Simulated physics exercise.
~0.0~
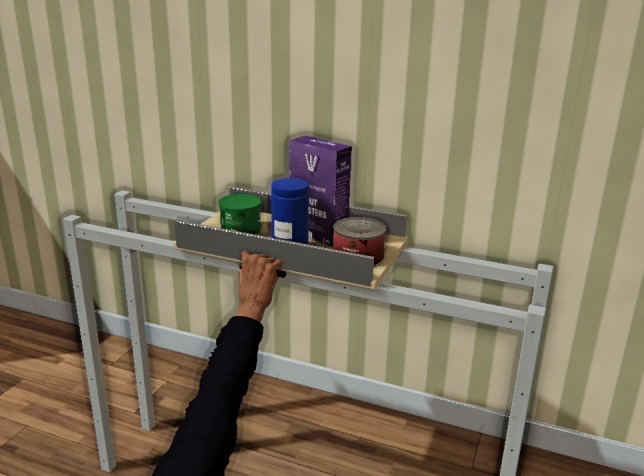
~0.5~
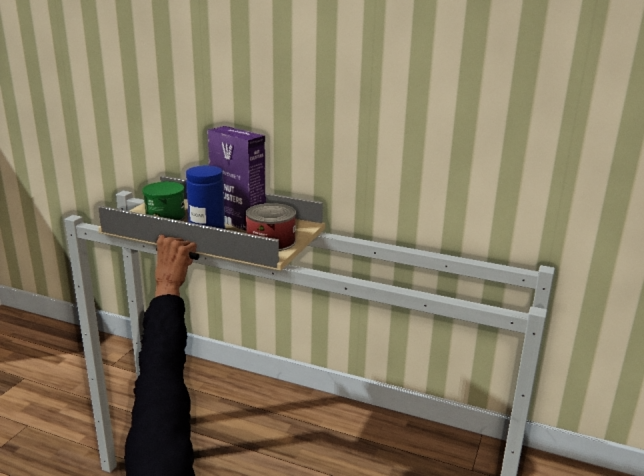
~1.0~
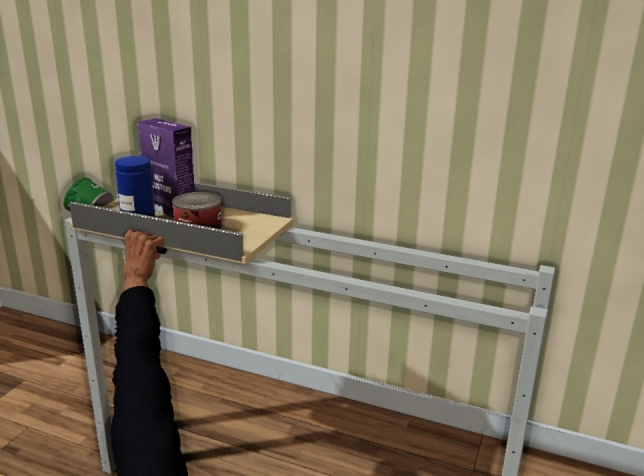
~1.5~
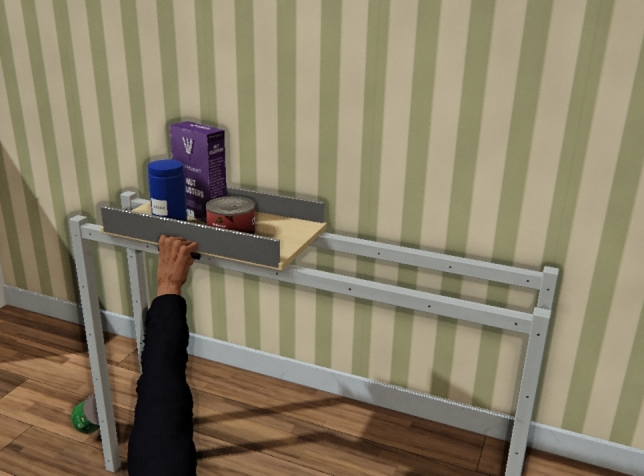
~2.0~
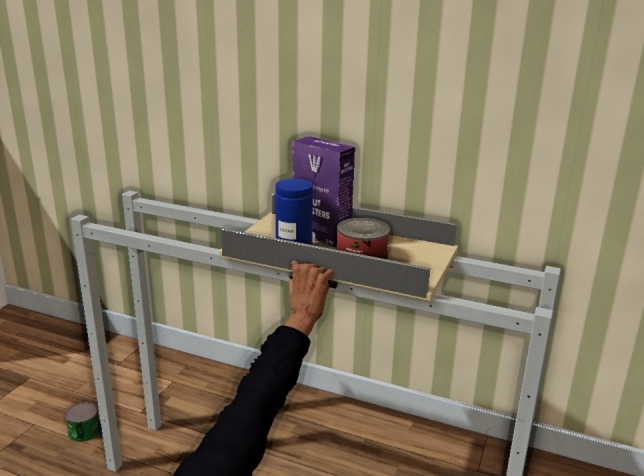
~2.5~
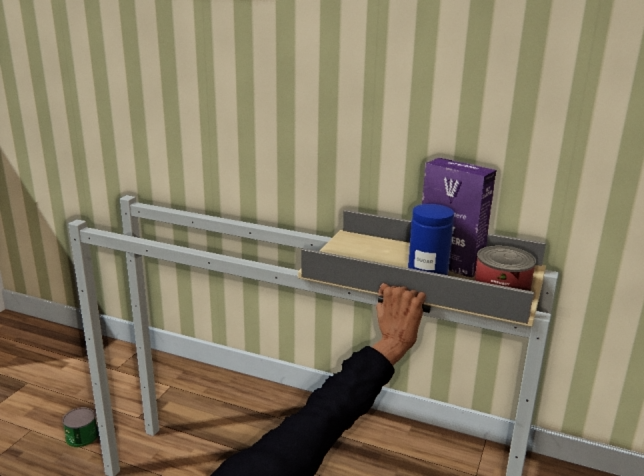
At first, a green tub, a blue jar, a purple packet and a red tub stand on a sliding tray with low grey sides, set on a pale metal frame against a striped wall. A hand grips the front of the tray and slides it left. At the left end, the green tub tips over the open edge and drops to the wooden floor. The hand then pushes the tray back across to the right end. The blue jar, purple packet and red tub stay upright on it, while the green tub rests on the floor at the left.
